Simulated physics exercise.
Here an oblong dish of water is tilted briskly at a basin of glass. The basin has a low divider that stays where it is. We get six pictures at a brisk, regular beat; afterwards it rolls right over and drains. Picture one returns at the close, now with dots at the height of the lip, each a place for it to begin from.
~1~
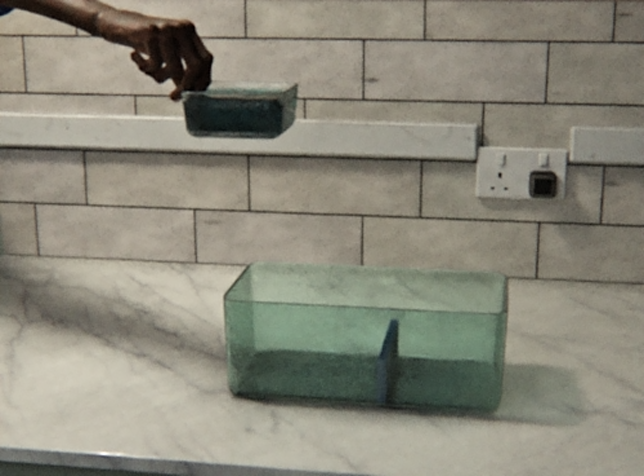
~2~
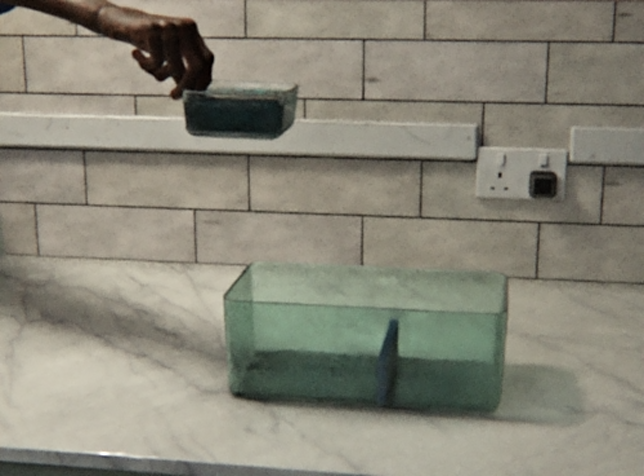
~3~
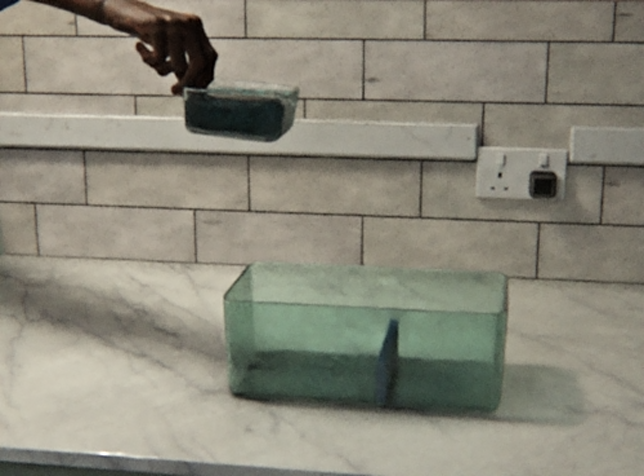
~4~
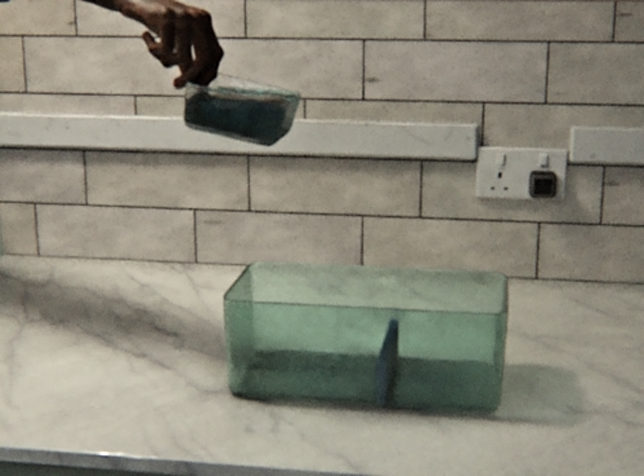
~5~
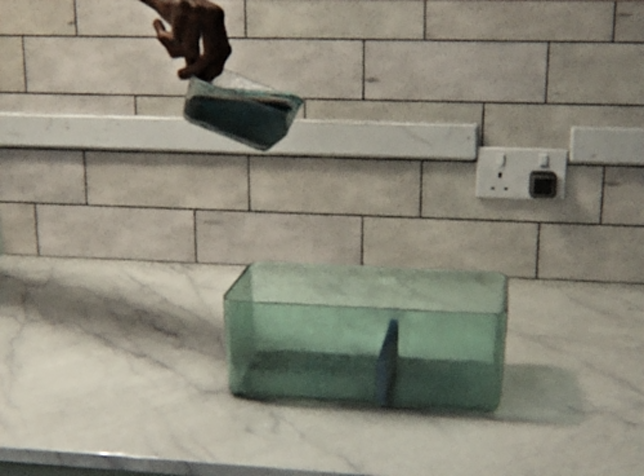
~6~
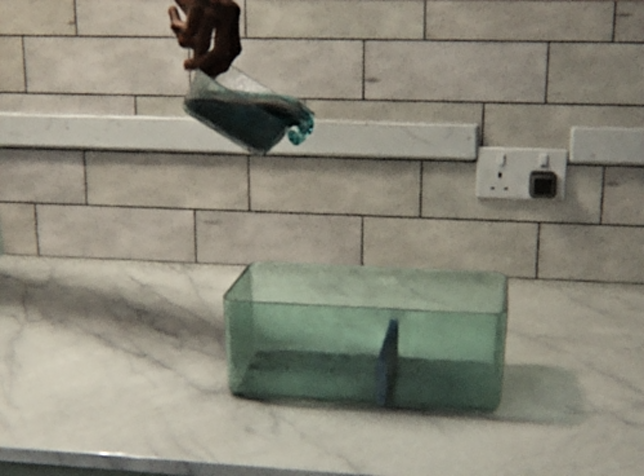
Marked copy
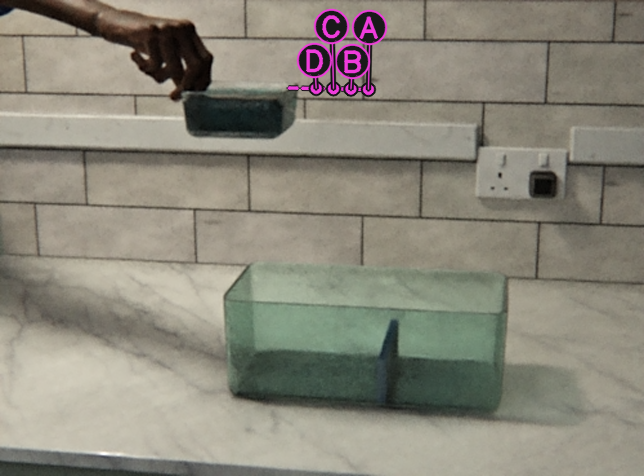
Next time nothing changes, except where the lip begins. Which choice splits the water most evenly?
Choose D.
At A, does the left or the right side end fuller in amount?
The right one.
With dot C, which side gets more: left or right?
The right one.
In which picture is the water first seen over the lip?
In picture 5.
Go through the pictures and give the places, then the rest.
Upright, lip at (289, 87); basin from (229, 392) to (501, 410); top of the wall at (389, 339); nothing has left yet.
Upright, lip at (289, 89); nothing has left yet.
Tipped about 5°, lip at (291, 92); nothing has left yet.
Tipped about 12°, lip at (292, 98); nothing has left yet.
Tipped about 20°, lip at (293, 106); water is over the lip, down to (293, 106).
Tipped about 30°, lip at (293, 115); water is over the lip, down to (302, 139).
On the marked copy, A at (368, 89); B at (350, 89); C at (333, 88); D at (316, 88).
Choosing A, about 18 % ends left of the wall and 79 % right of it; 3 % is lost outside.
Choosing B, about 22 % ends left of the wall and 76 % right of it.
Choosing C, about 30 % ends left of the wall and 67 % right of it; 3 % is lost outside.
Choosing D, about 51 % ends left of the wall and 47 % right of it.
